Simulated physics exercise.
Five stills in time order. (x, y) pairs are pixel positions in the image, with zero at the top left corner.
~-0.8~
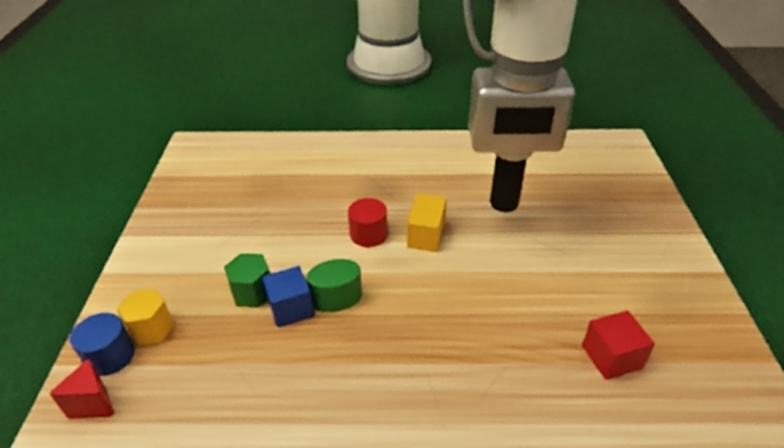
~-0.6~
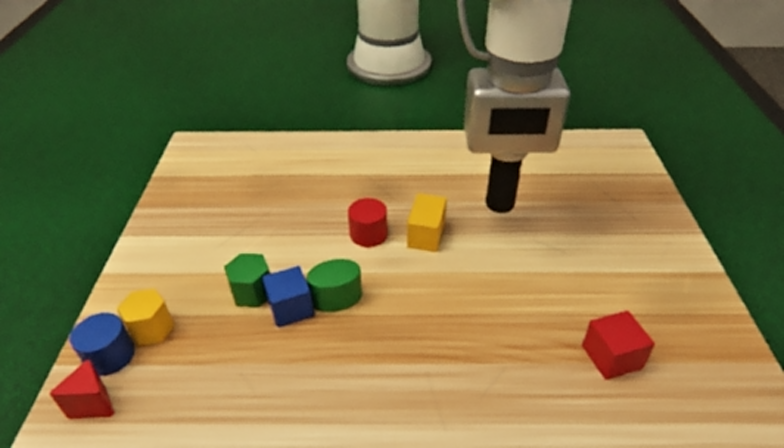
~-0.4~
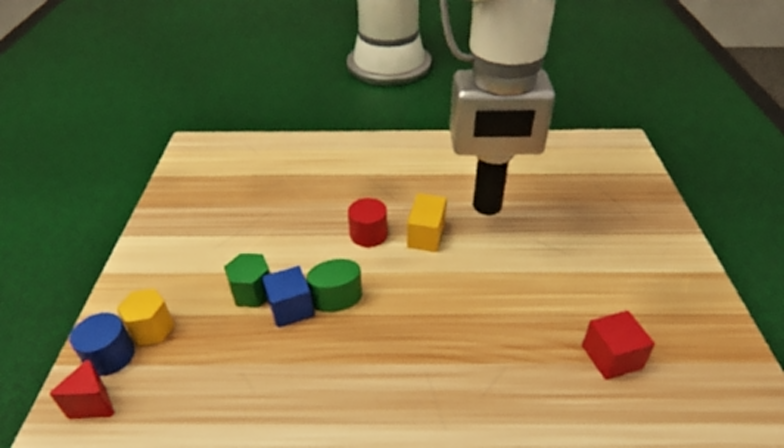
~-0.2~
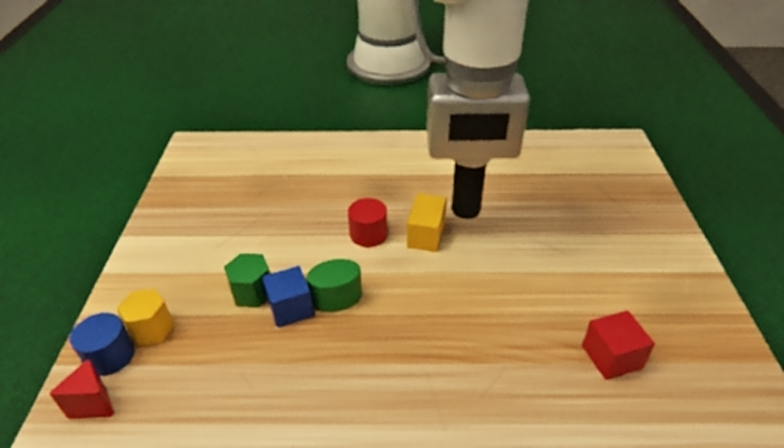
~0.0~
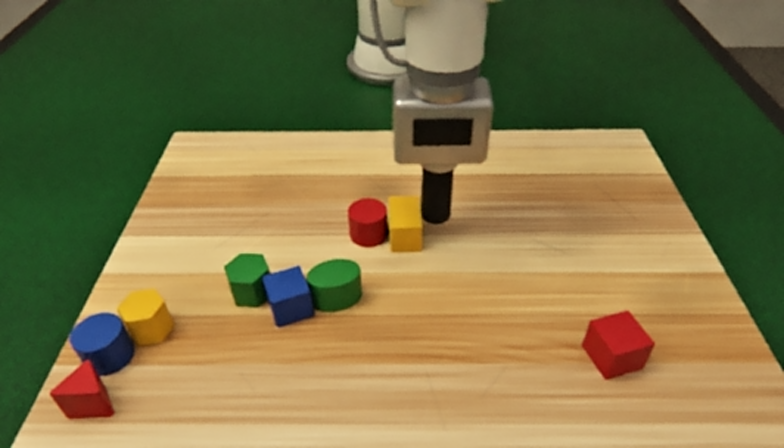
A robotic arm with a black pusher hangs over a pale wooden board on a green surface, seen from the front and slightly above by a still camera. A red round block and a yellow block sit near the middle, with green, blue, yellow and red blocks to the left and a red cube at right. The arm glides left and pushes the yellow block against the red round one.
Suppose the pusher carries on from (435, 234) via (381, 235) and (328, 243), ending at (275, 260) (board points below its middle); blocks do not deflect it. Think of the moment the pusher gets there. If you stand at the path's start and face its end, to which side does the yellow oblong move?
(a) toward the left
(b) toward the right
Letter b.
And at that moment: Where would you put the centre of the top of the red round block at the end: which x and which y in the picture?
The red round block ends near (224, 208).
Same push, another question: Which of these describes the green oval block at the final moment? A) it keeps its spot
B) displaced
A: It keeps its spot.
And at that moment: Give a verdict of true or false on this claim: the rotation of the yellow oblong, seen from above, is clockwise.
The statement is true.
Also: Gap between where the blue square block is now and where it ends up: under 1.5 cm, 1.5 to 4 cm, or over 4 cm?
Within 1.5 cm.
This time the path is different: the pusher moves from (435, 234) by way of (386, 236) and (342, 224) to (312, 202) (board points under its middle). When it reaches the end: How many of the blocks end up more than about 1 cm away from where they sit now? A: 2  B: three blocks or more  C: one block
I'll go with A - 2.
On the path given first. One third of the way, pusher at (380, 217); red round block at (313, 211); yellow oblong at (348, 212).
Two thirds of the way, pusher at (324, 225); red round block at (259, 211); yellow oblong at (292, 217), turned 15° clockwise.
At the end, pusher at (271, 242); green hexagon not moved; blue square block not moved; green oval block not moved; red round block at (224, 208); yellow oblong at (243, 225), turned 45° clockwise.
